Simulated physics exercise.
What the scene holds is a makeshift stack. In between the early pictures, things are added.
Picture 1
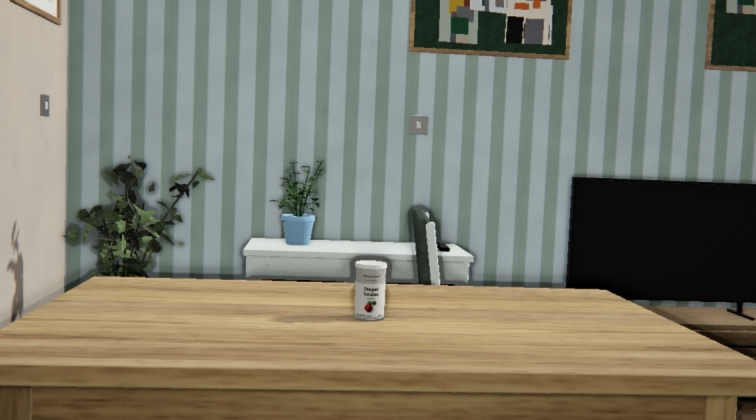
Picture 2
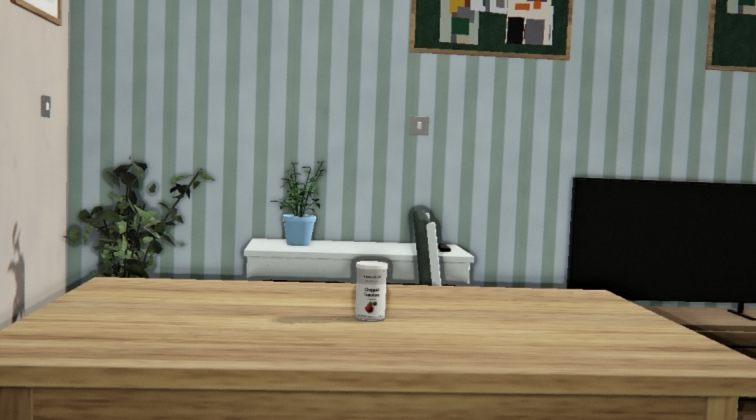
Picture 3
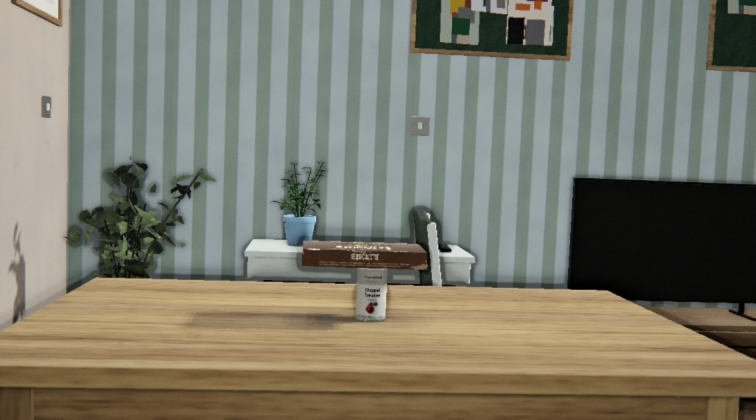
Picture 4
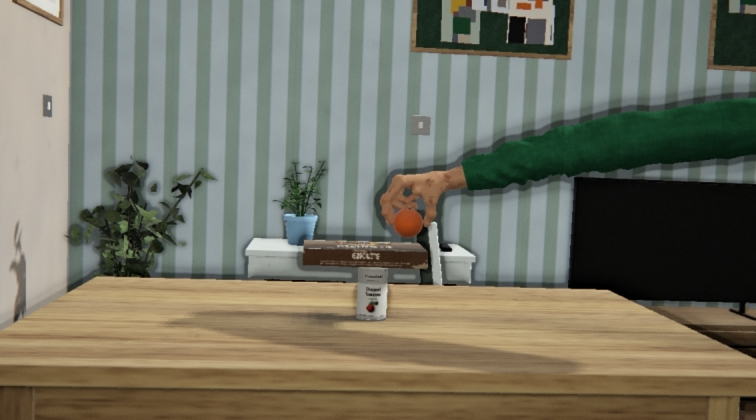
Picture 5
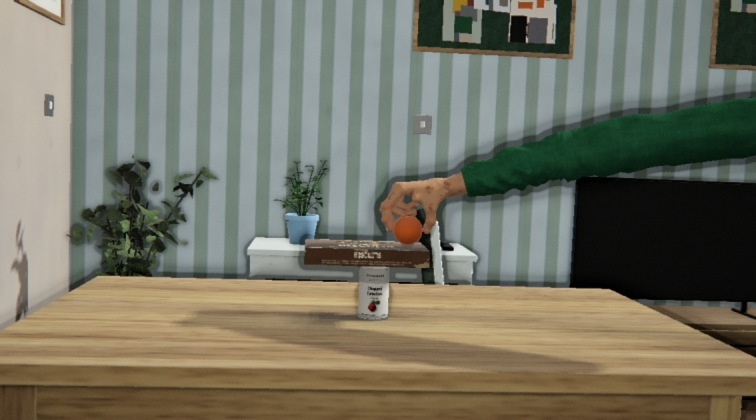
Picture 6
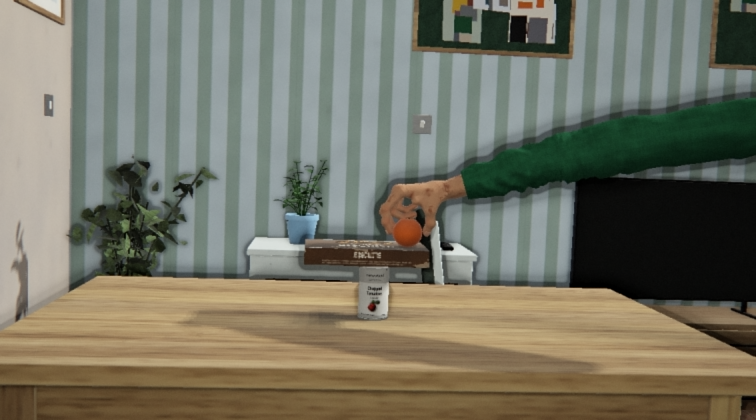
In a room with blue-and-green striped wallpaper, a steady, level view faces a wooden table, with plants and a white shelf behind it and a black television at right. A small white can stands mid-table, and a flat brown packet then appears on top of it. A green-sleeved arm appears from the right, and its hand lowers an orange tomato slightly onto the packet's right side, still holding it.
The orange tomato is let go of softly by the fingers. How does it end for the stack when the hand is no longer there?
The stack remains standing.
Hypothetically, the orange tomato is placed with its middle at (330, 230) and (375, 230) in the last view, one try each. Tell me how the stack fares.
Try one, the stack collapses; try two, it stays standing.
Then, 0.30 s on from there, no change.
Then, 0.70 s on from there, orange tomato resting near (408, 233).
In the end, all 3 unmoved. At the end, from the last picture's camera, orange tomato near (408, 233). The stack stays up.
